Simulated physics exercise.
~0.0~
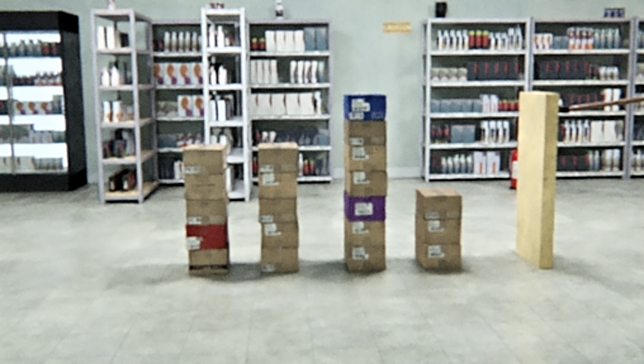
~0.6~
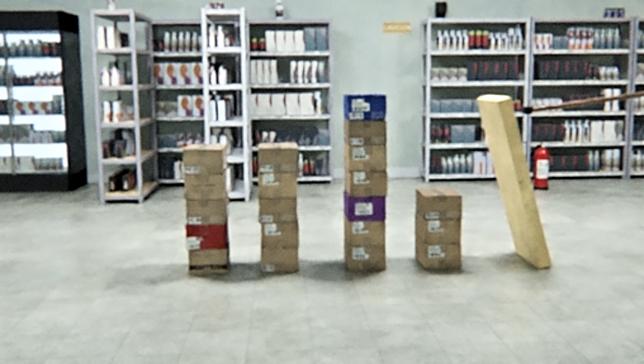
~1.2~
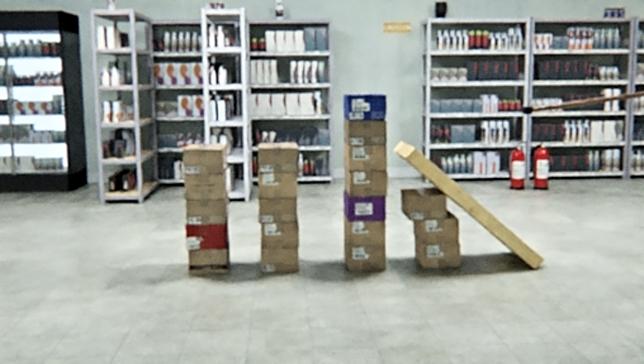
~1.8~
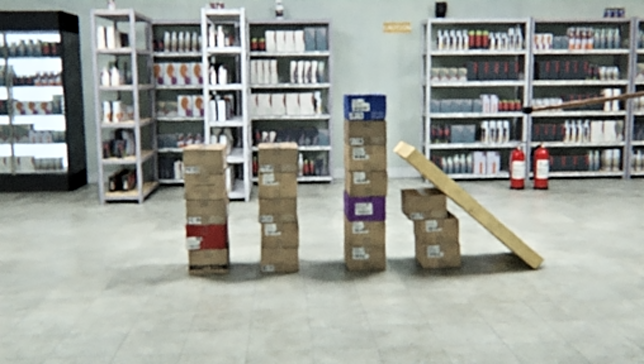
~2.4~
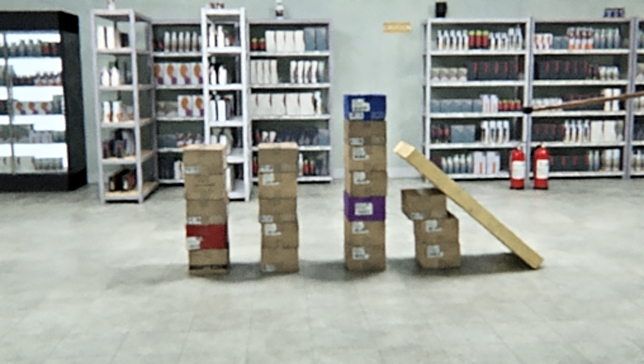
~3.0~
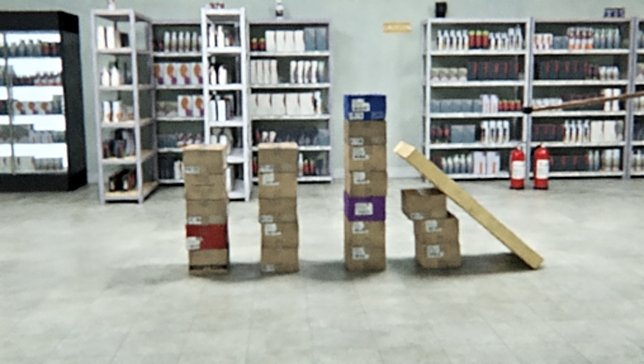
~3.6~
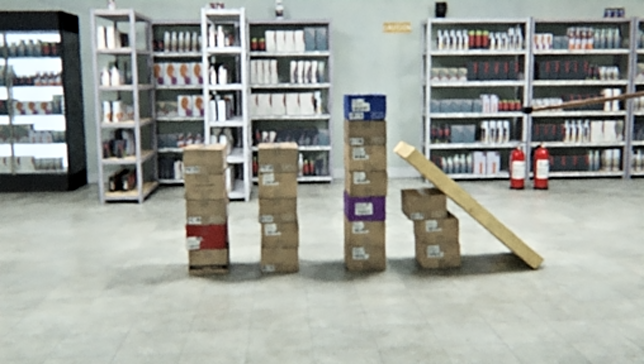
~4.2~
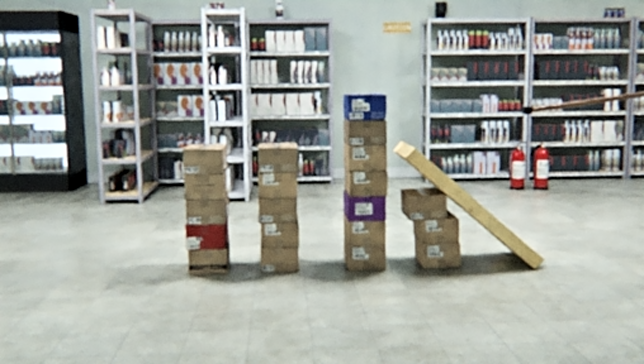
A tall pale wooden board stands on end at the right of four columns of brown cardboard parcels, lined up on a grey shop floor and seen from the side. Shelves of bottles and a lit cabinet line the back wall. The tallest column has a blue parcel on top and a purple one lower down, while the leftmost holds a red one. A thin dark pole pushes the board near its top, and it tips left onto the short nearest column, nudging its top parcel askew. The board comes to rest there, slanting, and every column stays standing, the blue parcel still on top.
